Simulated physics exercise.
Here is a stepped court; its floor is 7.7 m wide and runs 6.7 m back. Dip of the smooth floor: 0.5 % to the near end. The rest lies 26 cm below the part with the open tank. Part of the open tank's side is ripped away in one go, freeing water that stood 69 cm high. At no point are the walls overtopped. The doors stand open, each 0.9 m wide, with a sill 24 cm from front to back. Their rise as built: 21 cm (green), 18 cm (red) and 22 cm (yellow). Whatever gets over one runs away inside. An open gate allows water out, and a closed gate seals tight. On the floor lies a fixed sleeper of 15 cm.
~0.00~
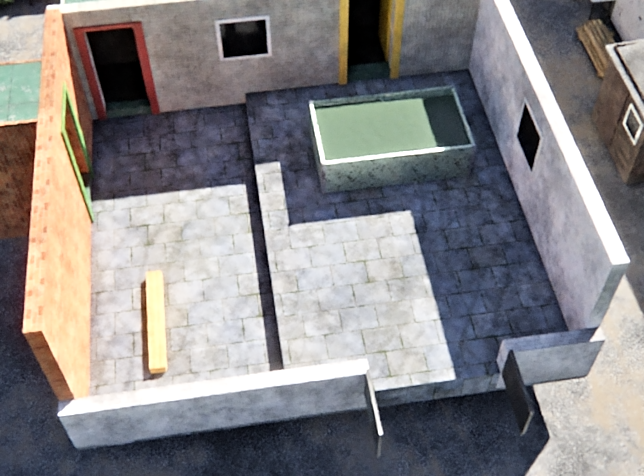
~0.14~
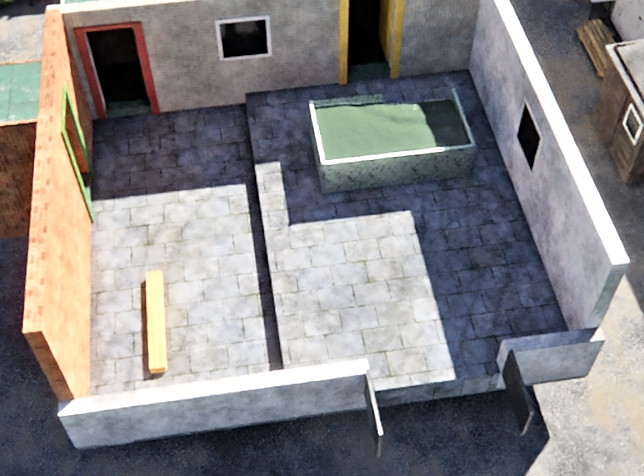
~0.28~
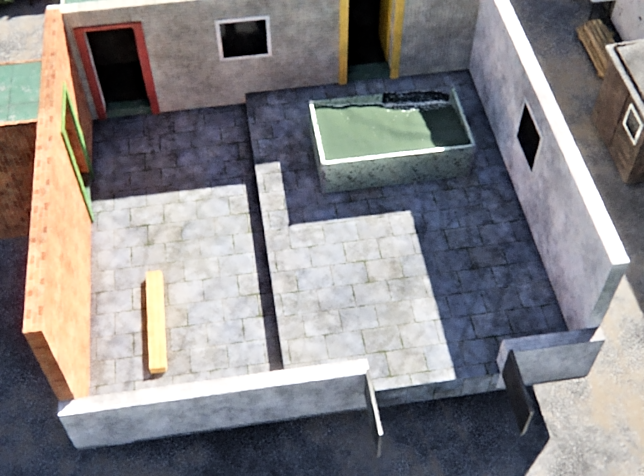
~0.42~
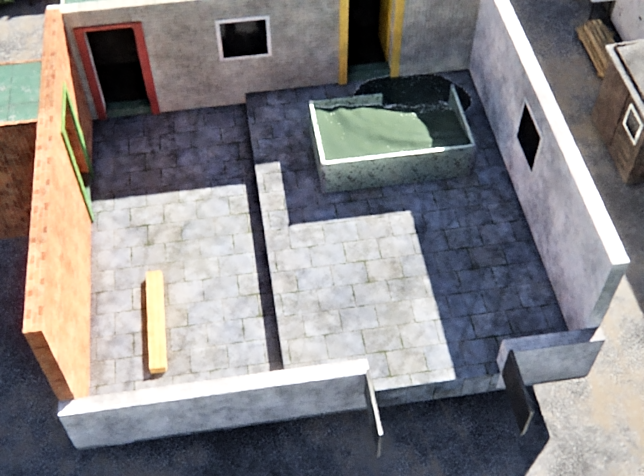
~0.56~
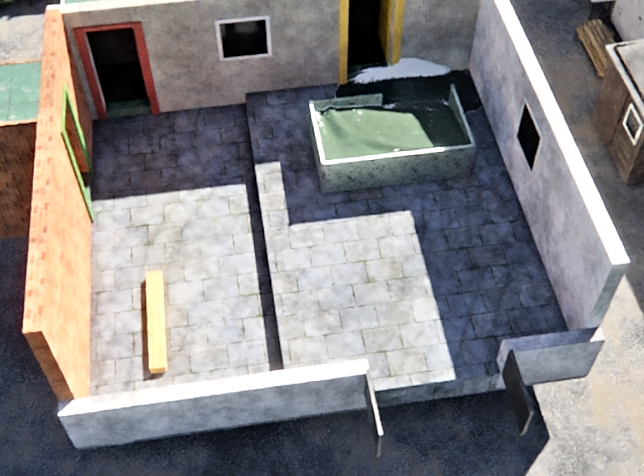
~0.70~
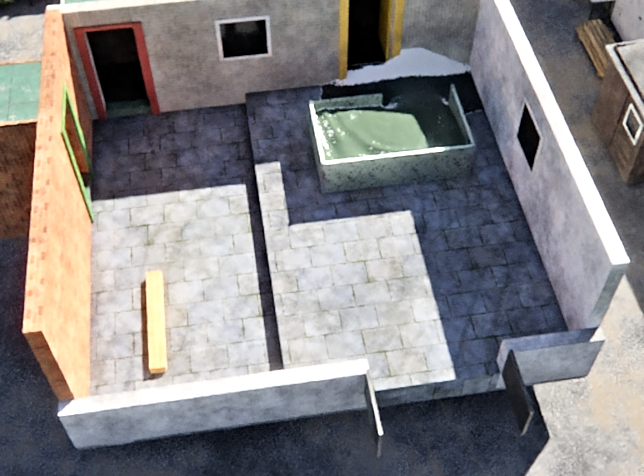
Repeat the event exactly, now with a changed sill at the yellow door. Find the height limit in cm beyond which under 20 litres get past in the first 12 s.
The limit sits near 34 cm.
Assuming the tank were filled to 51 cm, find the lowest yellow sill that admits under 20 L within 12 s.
Some 23 cm.
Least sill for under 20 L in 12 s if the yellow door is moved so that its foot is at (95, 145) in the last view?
Close to 14.0 cm at the least.
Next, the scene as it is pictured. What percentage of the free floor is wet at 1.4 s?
Wet share: Around 10 %.
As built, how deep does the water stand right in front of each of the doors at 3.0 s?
In cm - green: 0, red: 3, yellow: 28.
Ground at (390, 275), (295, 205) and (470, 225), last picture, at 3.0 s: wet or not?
Those three come out bone-dry, bone-dry and soaked, in that order.
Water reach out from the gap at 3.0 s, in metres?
Roughly 6.4 m.
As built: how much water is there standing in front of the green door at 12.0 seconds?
Roughly 5.5 cm deep.
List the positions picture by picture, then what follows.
Still water, 69 cm deep, in the open tank at (390, 126); the yellow door at (370, 41) is dry, in the first frame.
The front is at a hidden place, 0.3 m from the gap on the far side; 0.3 m2 of floor is wet, 69 cm left at the back, in the second frame.
Water pours out on the far side and has run 0.7 m, to a hidden place; about 11 cm deep outside, 69 cm at the back, in the third frame.
The gap is on the far side, the front 1.3 m out at (377, 80); the back of the open tank holds 66 cm, in the fourth frame.
The front is at (365, 69), 1.4 m from the gap on the far side; 3.1 m2 of floor is wet, 58 cm left at the back, in the fifth frame.
The front is at (328, 85), 1.5 m from the gap on the far side; 3.5 m2 of floor is wet, 58 cm left at the back; water is at the yellow door at (370, 41), in the sixth frame.
After 1.4 s water covers 10 % of the floor, deepest (68 cm) near (463, 70); 34 cm at the yellow door, 35 litres in over its 22 cm sill.
After 3.0 s water covers 40 % of the floor, deepest (35 cm) near (466, 76); 28 cm at the yellow door, 85 litres in over its 22 cm sill.
After 12.0 s water covers 85 % of the floor, deepest (14 cm) near (207, 408); 7 cm at the yellow door, 97 litres in over its 22 cm sill.
At the yellow door as built, the water arrived by 0.6 s and peaked near 35 cm at 1.2 s.
With a sill of 31.5 cm, 30 litres would have come in within the 12 s; with 36.5 cm, 12 litres. So under 20 litres takes about 34 cm.
